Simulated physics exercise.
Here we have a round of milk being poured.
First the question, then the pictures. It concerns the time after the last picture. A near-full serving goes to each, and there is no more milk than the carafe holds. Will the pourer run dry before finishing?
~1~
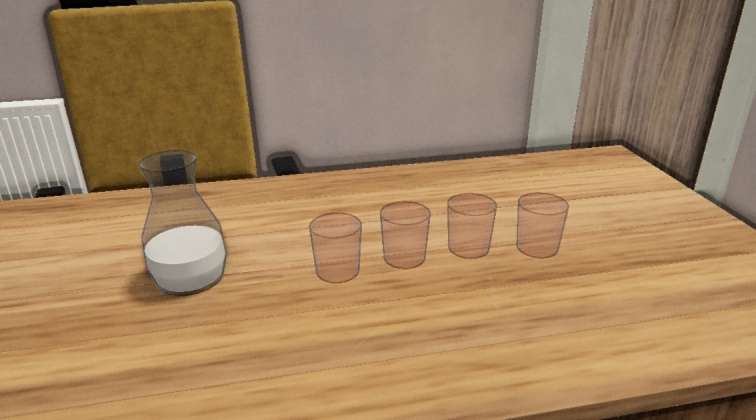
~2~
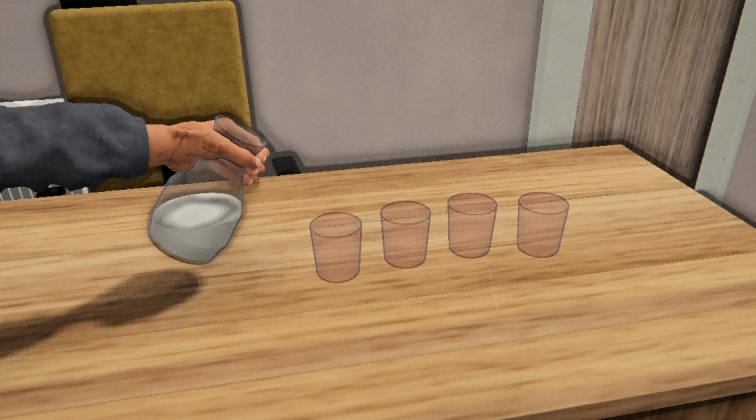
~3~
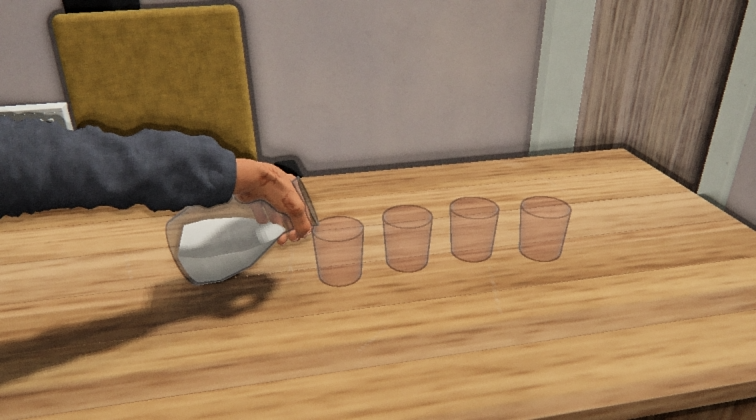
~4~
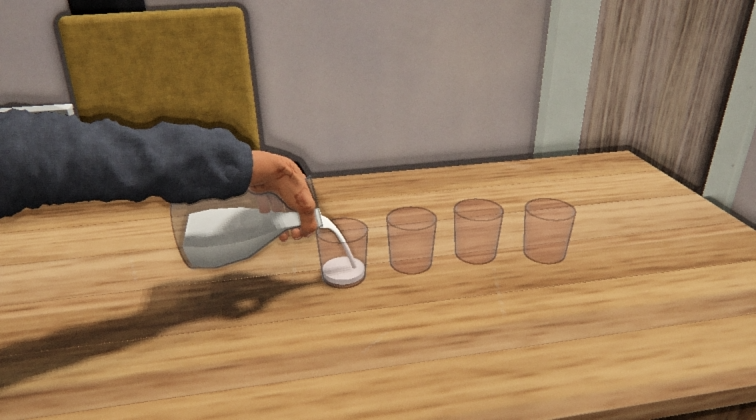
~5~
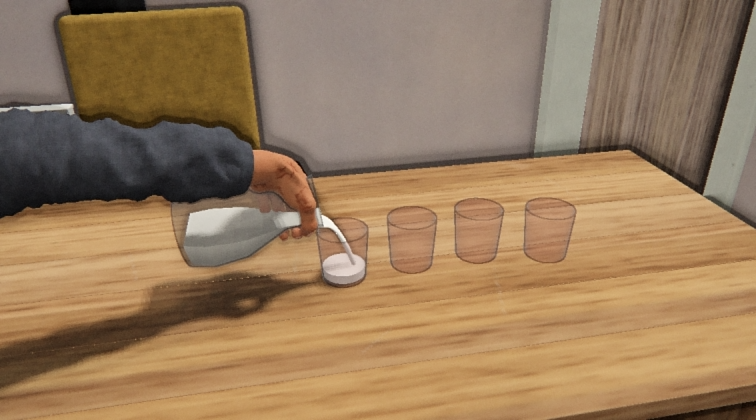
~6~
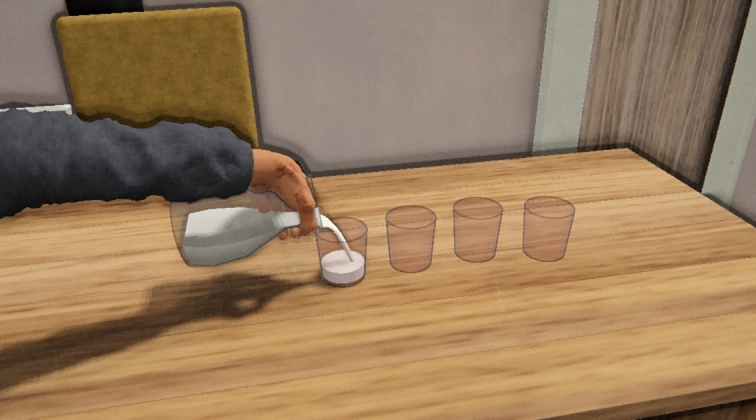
Yes, the supply runs dry first.
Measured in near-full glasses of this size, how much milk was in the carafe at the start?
Near 2.0, by my count.
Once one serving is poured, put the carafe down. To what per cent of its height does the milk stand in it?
Near 15 in a hundred.
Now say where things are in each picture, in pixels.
The first picture shows at the start; carafe (179, 220) about a quarter full; four glasses, the last at (540, 224).
In the second picture, a hand has the carafe; carafe (212, 187) tipped 30° with all of its load; the first is empty.
In the third picture, the carafe is tipped; carafe (248, 226) tipped 70° with all of its load; four glasses, the last at (543, 227).
In the fourth picture, the stream is running; carafe (254, 217) tipped 80° with nearly all of its load; the first is nearly empty.
In the fifth picture, the stream is running; carafe (254, 216) tipped 80° with nearly all of its load; four glasses, the last at (548, 229).
In the sixth picture, the stream is running; carafe (253, 215) tipped 80° with nearly all of its load; the first is about a quarter full.
Shortly, the first is about half full.
Then, the first is done and the carafe has about half of its load.
At the finish, the carafe is empty with one filled and the next at nearly all of a serving.
